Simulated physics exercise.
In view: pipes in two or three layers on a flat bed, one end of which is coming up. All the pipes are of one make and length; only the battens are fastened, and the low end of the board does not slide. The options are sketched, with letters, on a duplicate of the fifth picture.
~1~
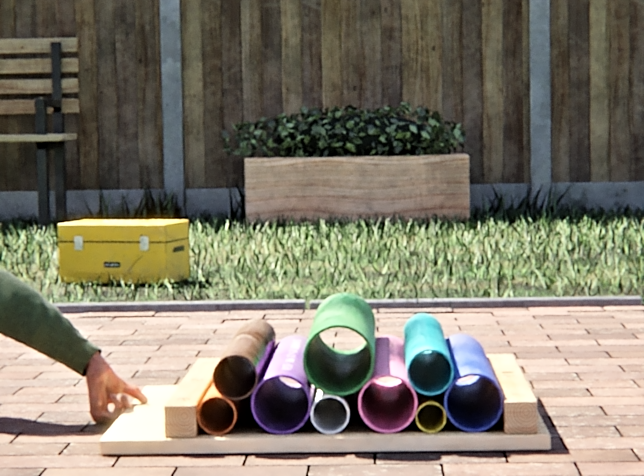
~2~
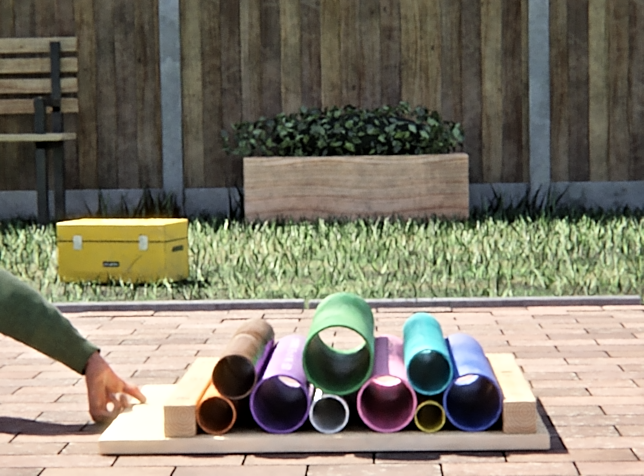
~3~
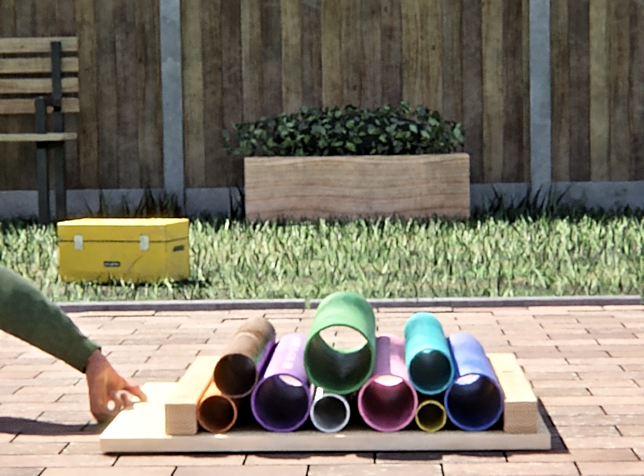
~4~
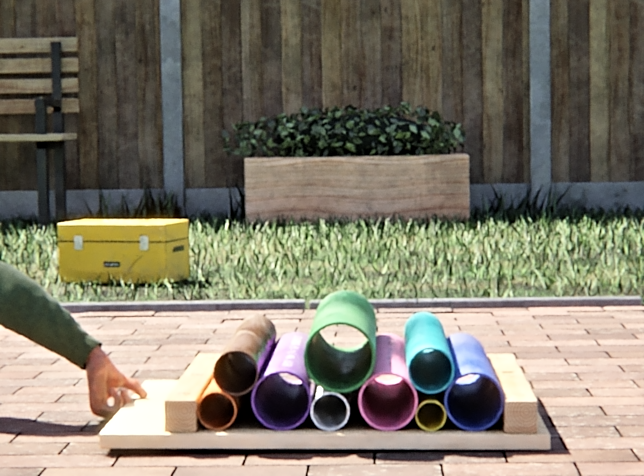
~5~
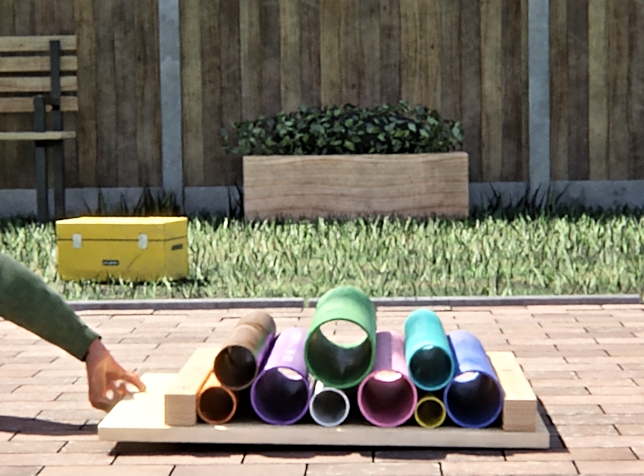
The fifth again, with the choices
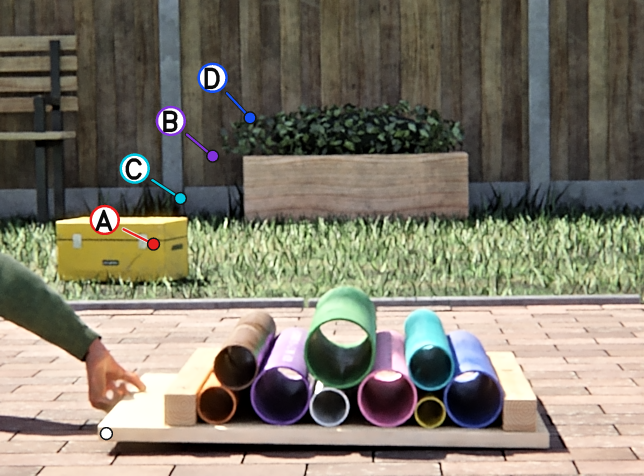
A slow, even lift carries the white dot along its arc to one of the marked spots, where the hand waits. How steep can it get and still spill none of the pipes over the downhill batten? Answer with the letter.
Mark B is as high as it can go.
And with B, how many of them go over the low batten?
With B, none.
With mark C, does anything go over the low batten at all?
At C: No.
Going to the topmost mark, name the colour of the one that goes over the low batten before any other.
The green one.
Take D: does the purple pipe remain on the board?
Yes, with D.
On the copy, A at (154, 244); B at (213, 156); C at (180, 199); D at (250, 118); the white dot at (107, 433).
On B. First, board at 21°.
Then, board at 40°.
Finally, board at 41°, none over the low batten.
By contrast, A none over the low batten; C none over the low batten; D one over the low batten (green).
